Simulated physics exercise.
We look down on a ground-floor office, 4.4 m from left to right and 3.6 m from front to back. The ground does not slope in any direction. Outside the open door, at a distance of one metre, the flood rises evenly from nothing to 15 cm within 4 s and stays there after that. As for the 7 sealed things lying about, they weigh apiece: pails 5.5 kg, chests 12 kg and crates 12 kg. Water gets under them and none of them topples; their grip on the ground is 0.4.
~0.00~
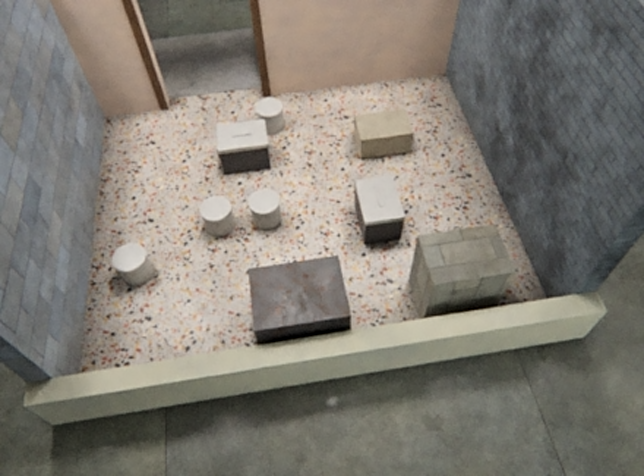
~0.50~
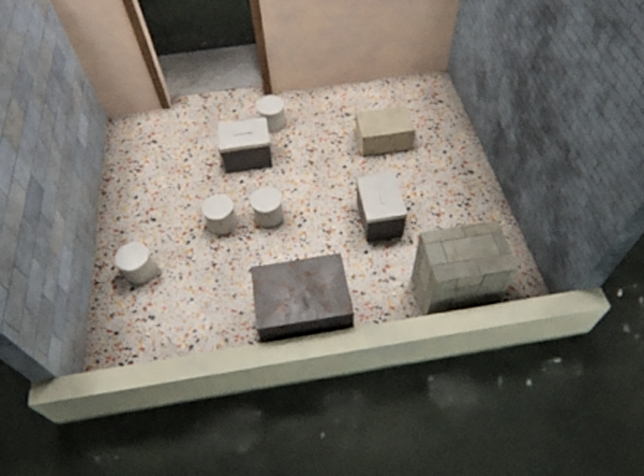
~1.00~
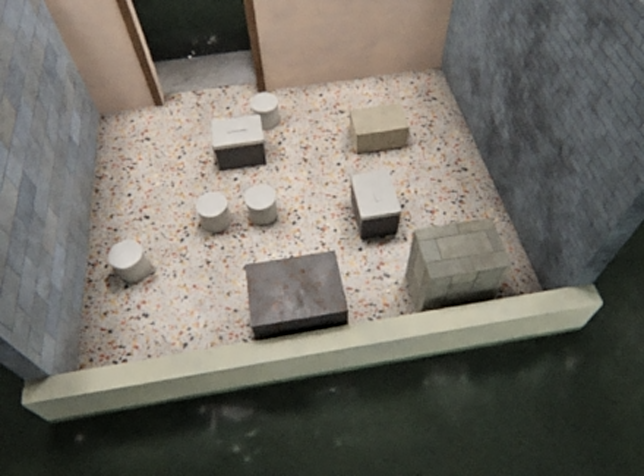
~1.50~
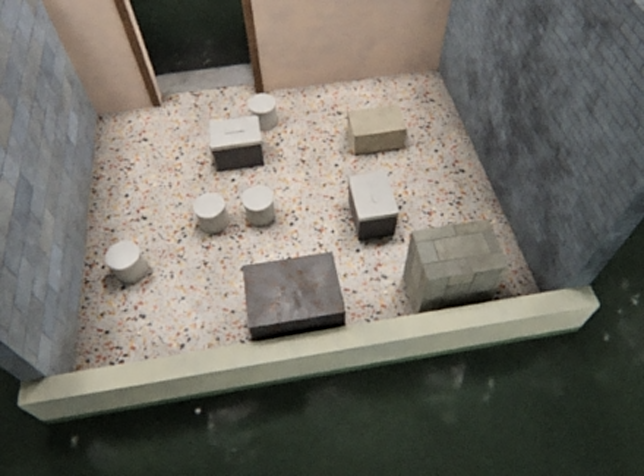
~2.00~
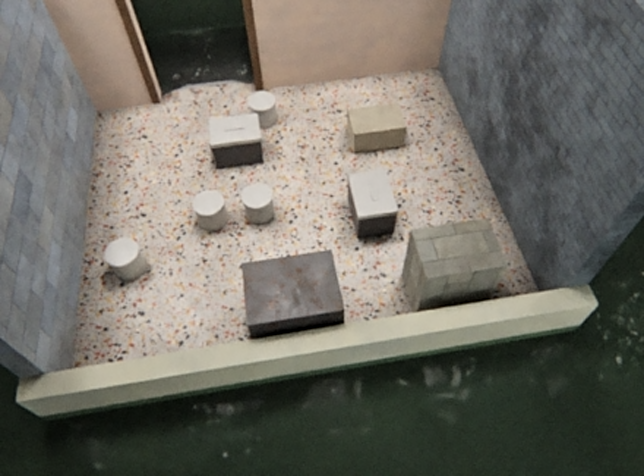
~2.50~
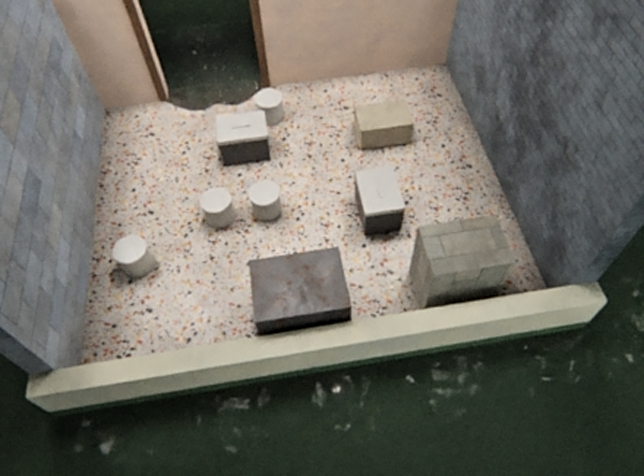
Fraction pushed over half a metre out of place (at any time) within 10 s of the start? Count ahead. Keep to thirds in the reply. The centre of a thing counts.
My answer: One to two thirds.
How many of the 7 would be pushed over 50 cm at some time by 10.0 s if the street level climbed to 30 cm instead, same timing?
Then it comes to 6.
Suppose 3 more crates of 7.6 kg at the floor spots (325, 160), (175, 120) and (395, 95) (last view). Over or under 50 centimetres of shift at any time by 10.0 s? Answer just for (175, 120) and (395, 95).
Order as asked: Farther and not as far.
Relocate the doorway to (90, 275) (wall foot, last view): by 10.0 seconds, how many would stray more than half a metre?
Result: 4 of them.
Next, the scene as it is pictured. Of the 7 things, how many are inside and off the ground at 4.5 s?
At that moment 0.
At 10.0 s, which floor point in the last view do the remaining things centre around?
Roughly at (294, 221).
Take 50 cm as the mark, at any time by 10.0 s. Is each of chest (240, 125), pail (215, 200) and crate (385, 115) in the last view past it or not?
Taking them in turn, the first is beyond the limit, the second beyond the limit and the third within the limit.
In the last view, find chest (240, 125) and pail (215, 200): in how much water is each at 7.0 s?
I'd put it at 4 cm and 4 cm respectively.
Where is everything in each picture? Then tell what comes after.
The first frame shows a pail at (129, 257) rests on the ground; a pail at (215, 208), on the bottom; 0.0 m2 under water; 0 of 7 have shifted.
The second frame shows a pail at (132, 256) rests on the ground; a pail at (217, 207) rests on the ground; water covers 0.0 m2; 0 of 7 have shifted.
The third frame shows a pail at (126, 254), on the bottom; a pail at (211, 204) rests on the ground; water covers 0.0 m2; 0 of 7 have shifted.
The fourth frame shows a pail at (123, 255), on the bottom; a pail at (209, 205), on the bottom; 0.0 m2 under water; 0 of 7 have shifted.
The fifth frame shows a pail at (122, 252) rests on the ground; a pail at (208, 202) rests on the ground; water covers 0.0 m2; 0 of 7 have shifted.
The sixth frame shows a pail at (130, 249), on the bottom; a pail at (215, 200), on the bottom; 0.2 m2 under water; 0 of 7 have shifted.
After 3.5 s 0 of 7 are over 50 cm from their spots; 0 afloat.
After 4.5 s 0 of 7 are over 50 cm from their spots; 0 afloat.
After 7.0 s 3 of 7 are over 50 cm from their spots; 0 afloat.
After 10.0 s 4 of 7 are over 50 cm from their spots, and 4 have been at some point; 4 afloat.
